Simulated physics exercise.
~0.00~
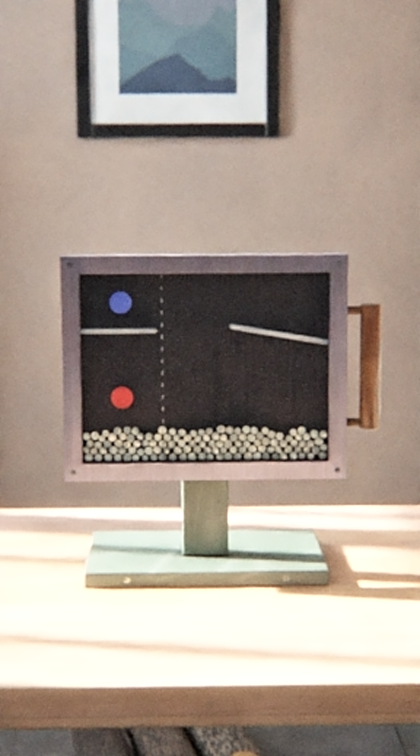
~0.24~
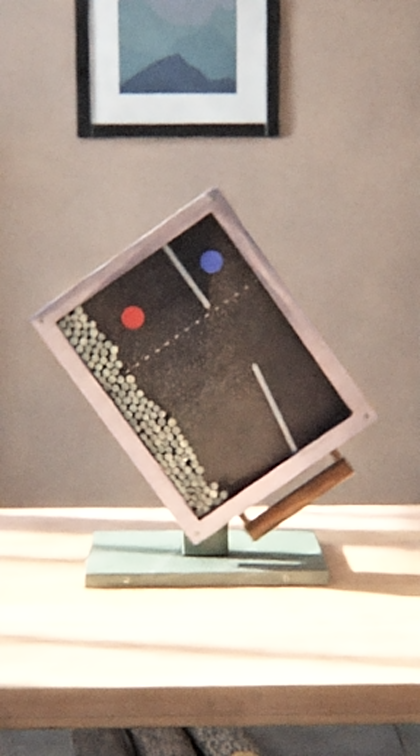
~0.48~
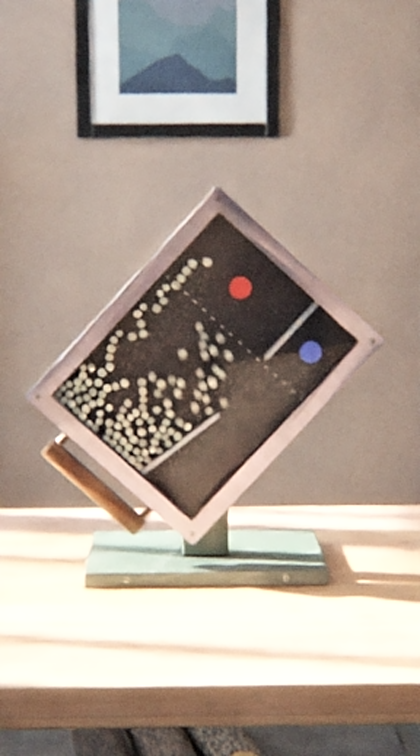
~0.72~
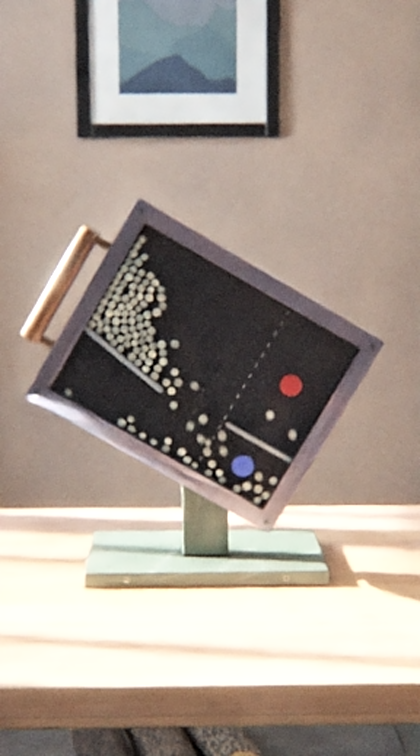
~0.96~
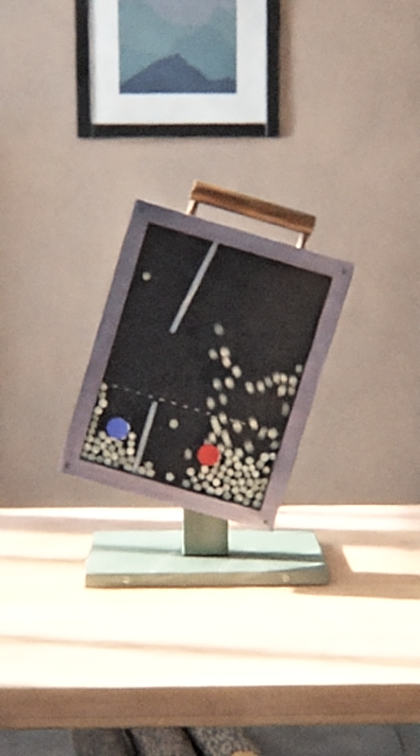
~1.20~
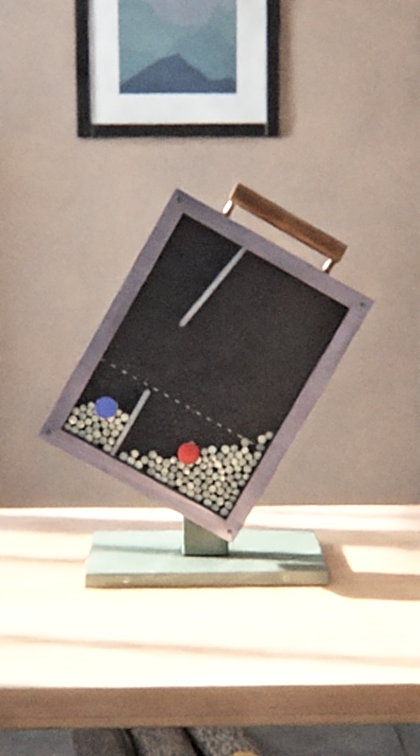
Framed case of small pale discs turning clockwise on a green stand, spilling them across until most settle by the red dot.
